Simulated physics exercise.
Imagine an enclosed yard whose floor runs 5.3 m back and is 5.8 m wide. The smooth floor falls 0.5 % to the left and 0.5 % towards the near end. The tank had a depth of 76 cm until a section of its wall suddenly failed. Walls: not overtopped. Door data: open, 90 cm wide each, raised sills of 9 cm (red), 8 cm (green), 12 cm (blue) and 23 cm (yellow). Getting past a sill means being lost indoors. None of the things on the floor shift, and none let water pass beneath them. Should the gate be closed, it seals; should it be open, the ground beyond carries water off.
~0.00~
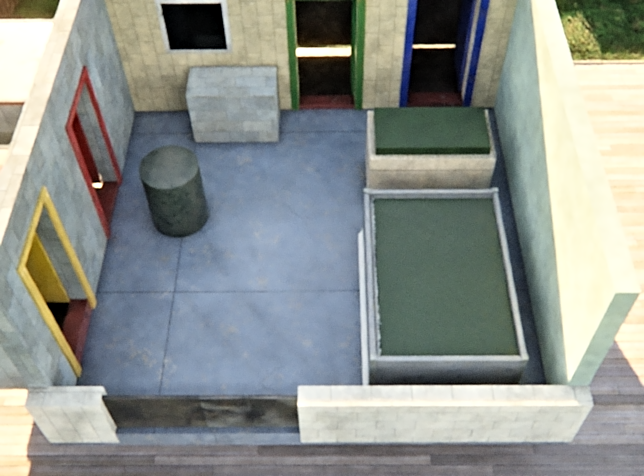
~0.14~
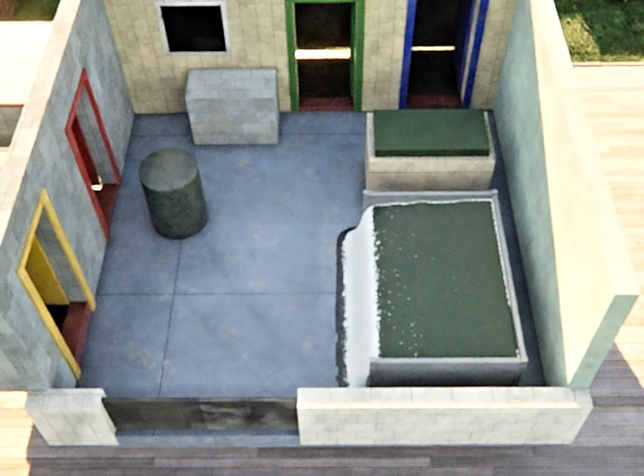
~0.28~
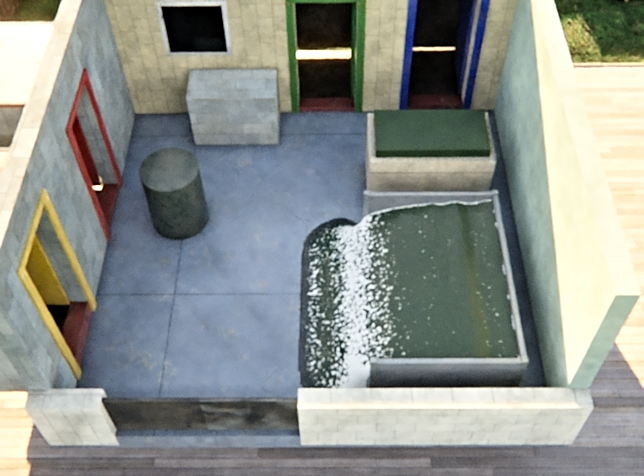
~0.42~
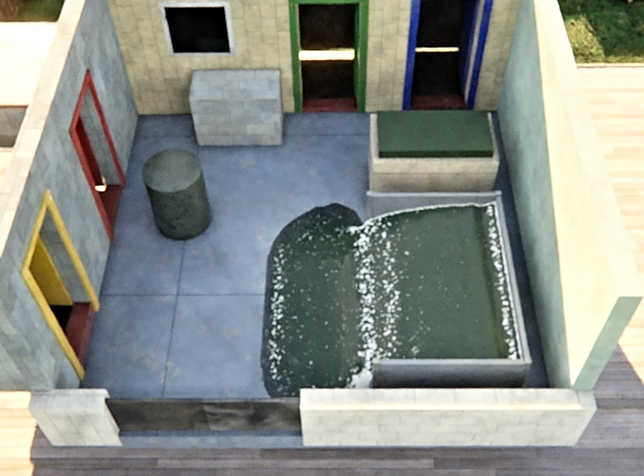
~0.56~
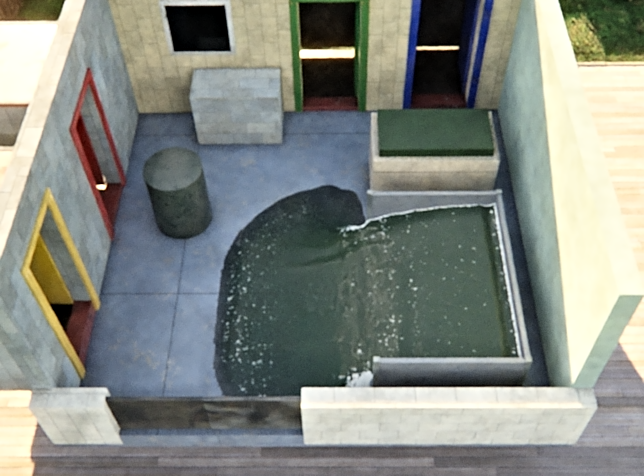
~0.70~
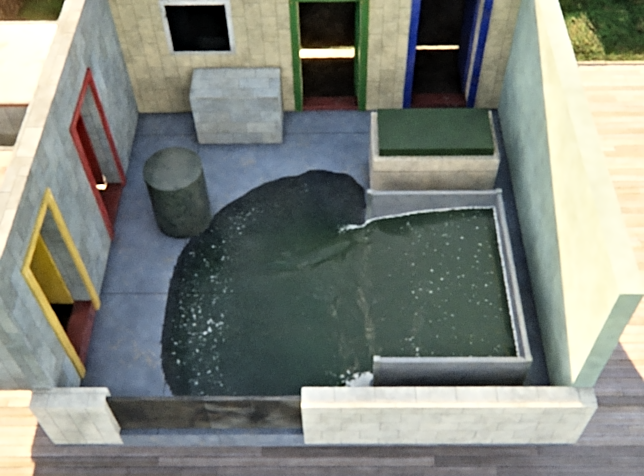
Dark green water pours from the left side of a large rectangular tank at the right of a walled, grey-floored yard, seen from high above the near wall. A smaller green-topped block stands behind the tank, with a grey block and dark cylinder farther left, and red, yellow, green and blue doorframes around. White-flecked water spreads leftward in a widening rounded sheet, nearing the cylinder, while the view stays almost still.
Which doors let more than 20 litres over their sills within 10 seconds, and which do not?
In 10 seconds, the red door lets more through; the green door lets more through; the blue door stays within 20 litres; the yellow door lets more through.
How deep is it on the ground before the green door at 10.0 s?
It averages close to 8.0 centimetres.
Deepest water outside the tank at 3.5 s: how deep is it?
It tops out at some 33 cm.
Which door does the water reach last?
That would be the blue door.
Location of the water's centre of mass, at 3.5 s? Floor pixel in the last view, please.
Roughly (226, 276) in the last picture.
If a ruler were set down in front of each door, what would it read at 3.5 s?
Readings (cm): Red = 19; green = 3; blue = 0; yellow = 26.
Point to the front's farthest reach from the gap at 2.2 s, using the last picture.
Somewhere near pixel (140, 115).
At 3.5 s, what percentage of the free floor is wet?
Roughly 70 percent.
After 1.4 s water covers 55 % of the floor and is deepest (49 cm) near (74, 416); red door 5 cm at the sill, 0 L in, green door not reached, blue door not reached, yellow door 41 cm at the sill, 22 L in.
After 2.2 s water covers 65 % of the floor and is deepest (50 cm) near (74, 416); red door 14 cm at the sill, 3 L in, green door not reached, blue door not reached, yellow door 48 cm at the sill, 114 L in.
After 3.5 s water covers 70 % of the floor and is deepest (33 cm) near (156, 147); red door 19 cm at the sill, 28 L in, green door 3 cm at the sill, 0 L in, blue door not reached, yellow door 26 cm at the sill, 209 L in.
After 6.0 s water covers 90 % of the floor and is deepest (21 cm) near (133, 147); red door 15 cm at the sill, 105 L in, green door 12 cm at the sill, 3 L in, blue door 9 cm at the sill, 0 L in, yellow door 12 cm at the sill, 214 L in.
After 10.0 s water covers 95 % of the floor and is deepest (20 cm) near (549, 387); red door 8 cm at the sill, 122 L in, green door 8 cm at the sill, 48 L in, blue door 9 cm at the sill, 0 L in, yellow door 10 cm at the sill, 214 L in.
